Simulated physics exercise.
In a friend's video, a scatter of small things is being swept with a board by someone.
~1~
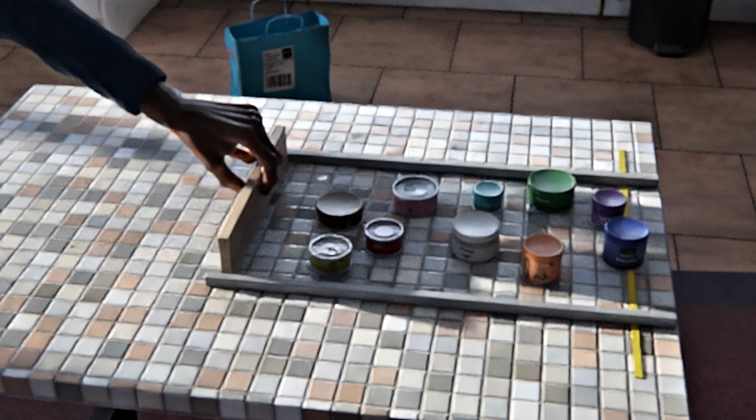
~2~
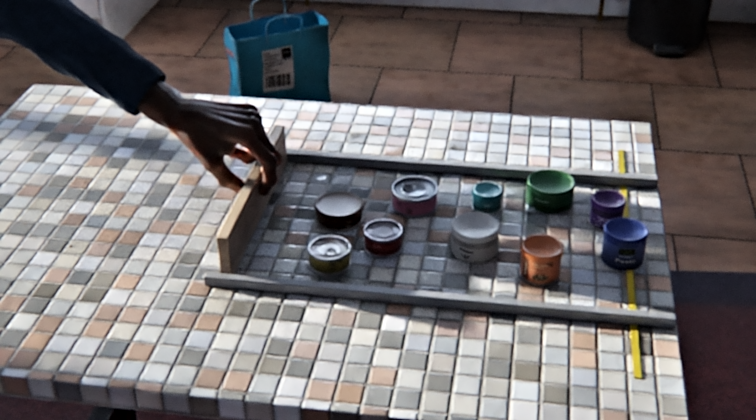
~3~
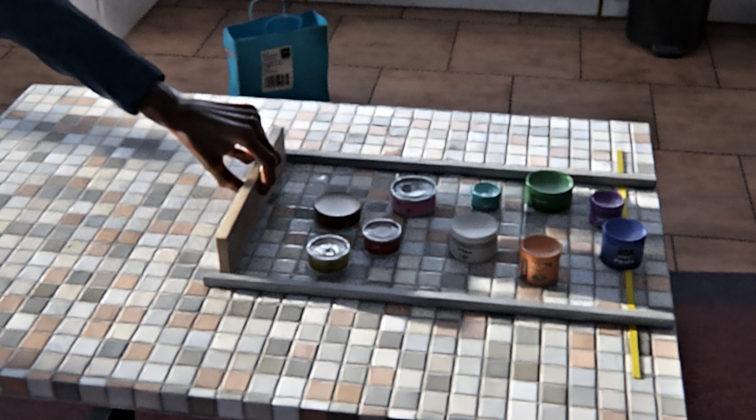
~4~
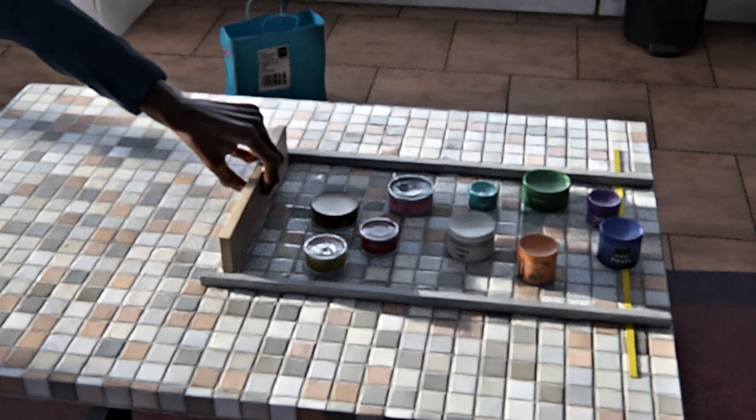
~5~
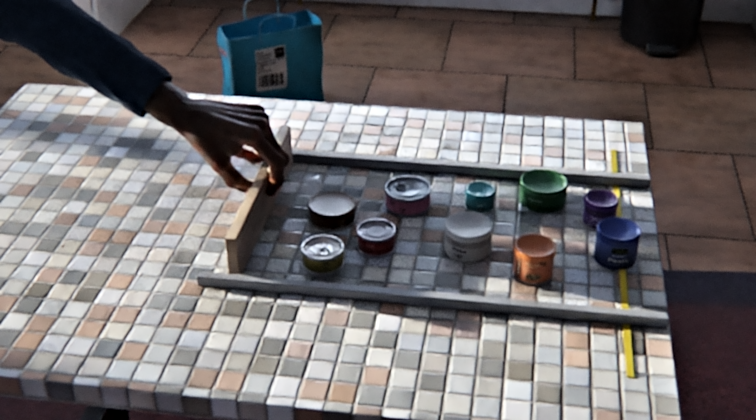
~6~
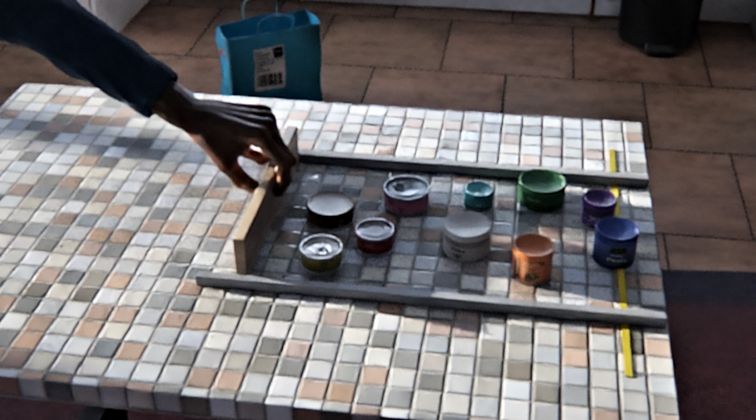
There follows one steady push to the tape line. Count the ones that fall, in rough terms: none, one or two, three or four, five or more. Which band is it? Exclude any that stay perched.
Most likely a good five or more will slide off.
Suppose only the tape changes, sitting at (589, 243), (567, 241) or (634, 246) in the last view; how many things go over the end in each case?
2, 1, 6.
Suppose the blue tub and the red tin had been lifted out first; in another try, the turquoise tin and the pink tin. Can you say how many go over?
4, then 4.
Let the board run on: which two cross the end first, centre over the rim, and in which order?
Order, earliest first: Blue tub, then purple pot.
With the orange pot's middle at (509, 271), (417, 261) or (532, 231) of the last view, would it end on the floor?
Try one it goes off the edge; try two it goes off the edge; try three it goes off the edge.
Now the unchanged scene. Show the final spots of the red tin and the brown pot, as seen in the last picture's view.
The red tin comes to rest close to (641, 263), while the brown pot rests close to (644, 238).
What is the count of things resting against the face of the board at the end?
At rest, 4 are in contact.
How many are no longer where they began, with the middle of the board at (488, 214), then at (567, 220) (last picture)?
The counts are 8 and 10.
Soon after, none off yet; blue tub at rest near (615, 243); purple pot at rest near (599, 210); green tub at rest near (542, 190).
After that, none off yet; blue tub at rest near (615, 243); purple pot at rest near (599, 210); green tub at rest near (549, 189).
And then, none off yet; blue tub displaced about its own width near (661, 246); purple pot displaced about its own width near (642, 211); green tub displaced about its own width near (610, 187).
In the end, the number that fall off is five or more; gone, white tub, turquoise tin, orange pot, green tub, purple pot and blue tub.
